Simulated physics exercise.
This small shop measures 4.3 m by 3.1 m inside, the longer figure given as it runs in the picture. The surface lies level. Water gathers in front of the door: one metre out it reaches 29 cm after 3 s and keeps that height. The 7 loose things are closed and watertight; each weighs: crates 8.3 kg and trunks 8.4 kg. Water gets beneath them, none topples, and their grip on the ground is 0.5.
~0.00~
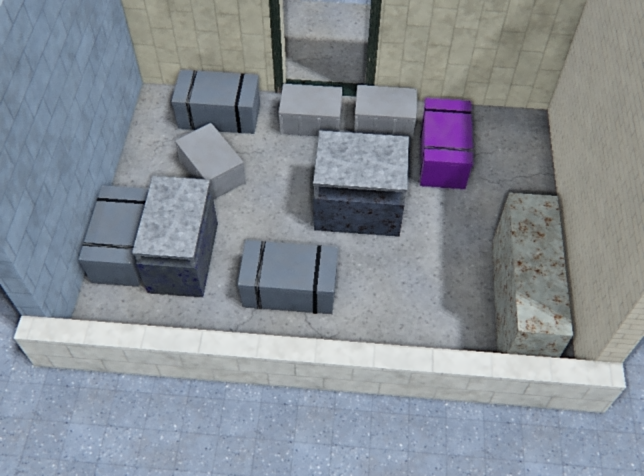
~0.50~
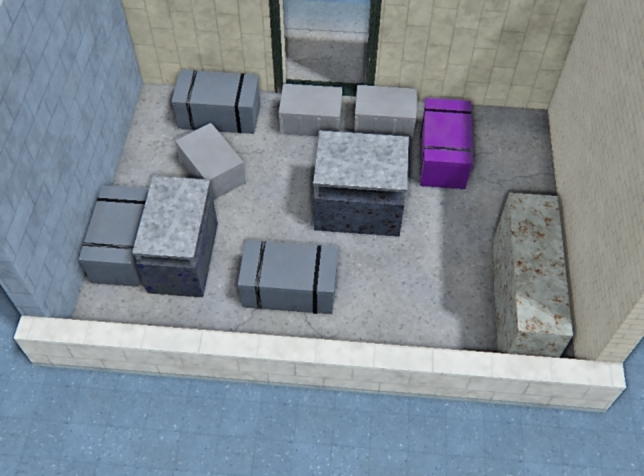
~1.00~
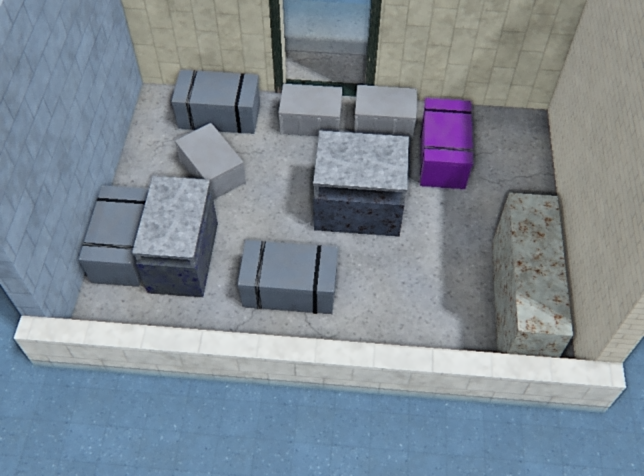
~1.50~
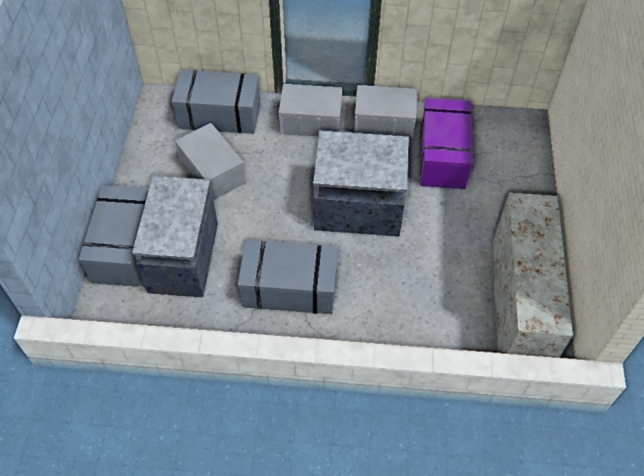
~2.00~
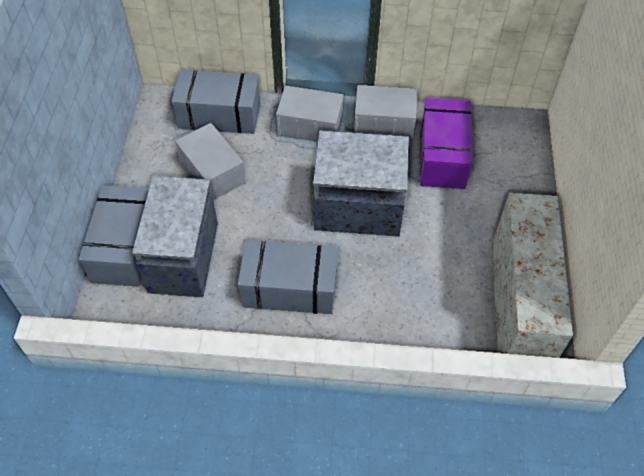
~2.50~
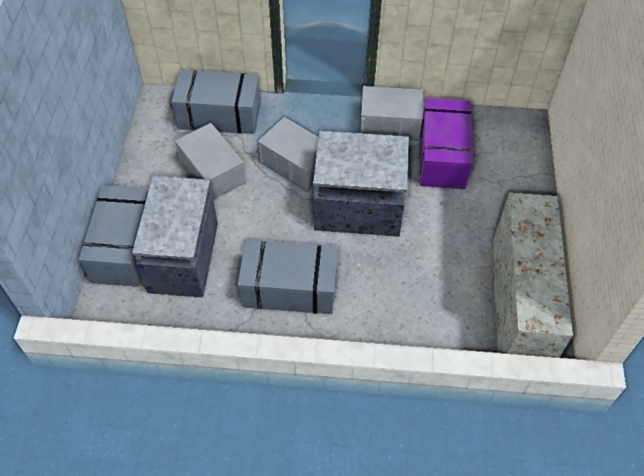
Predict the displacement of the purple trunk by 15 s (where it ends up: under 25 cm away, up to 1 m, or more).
The purple trunk slides a little.
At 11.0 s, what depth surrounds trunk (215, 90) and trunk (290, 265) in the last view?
Roughly 12 and 16 cm.
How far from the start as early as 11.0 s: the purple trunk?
Roughly 50 cm by then.
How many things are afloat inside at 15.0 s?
At that moment 7.
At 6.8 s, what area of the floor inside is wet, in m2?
Some 12.0 m2.
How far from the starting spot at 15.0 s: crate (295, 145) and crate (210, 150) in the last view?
In that order: 200 cm, 30 cm.
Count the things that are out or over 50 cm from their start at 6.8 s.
I count 3.
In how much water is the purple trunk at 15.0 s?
About 19 cm.
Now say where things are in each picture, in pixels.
In the first frame, the purple trunk at (448, 130), on the bottom; 0.0 m2 under water; 0 of 7 have shifted.
In the second frame, the purple trunk at (448, 130) rests on the ground; water covers 0.0 m2; 0 of 7 have shifted.
In the third frame, the purple trunk at (448, 130) rests on the ground; 0.0 m2 under water; 0 of 7 have shifted.
In the fourth frame, the purple trunk at (448, 130), on the bottom; water covers 0.0 m2; 0 of 7 have shifted.
In the fifth frame, the purple trunk at (448, 130) rests on the ground; 0.3 m2 under water; 1 of 7 have shifted.
In the sixth frame, the purple trunk at (448, 130), on the bottom; 1.1 m2 under water; 2 of 7 have shifted.
After 3.5 s the purple trunk is near (469, 130), 0.2 m from its start, aground; 0 afloat.
After 6.8 s the purple trunk is near (520, 105), 0.7 m from its start, afloat; 6 afloat.
After 11.0 s the purple trunk is near (405, 98), 0.5 m from its start, afloat; 7 afloat.
After 15.0 s the purple trunk is near (421, 93), 0.4 m from its start, afloat; 7 afloat.
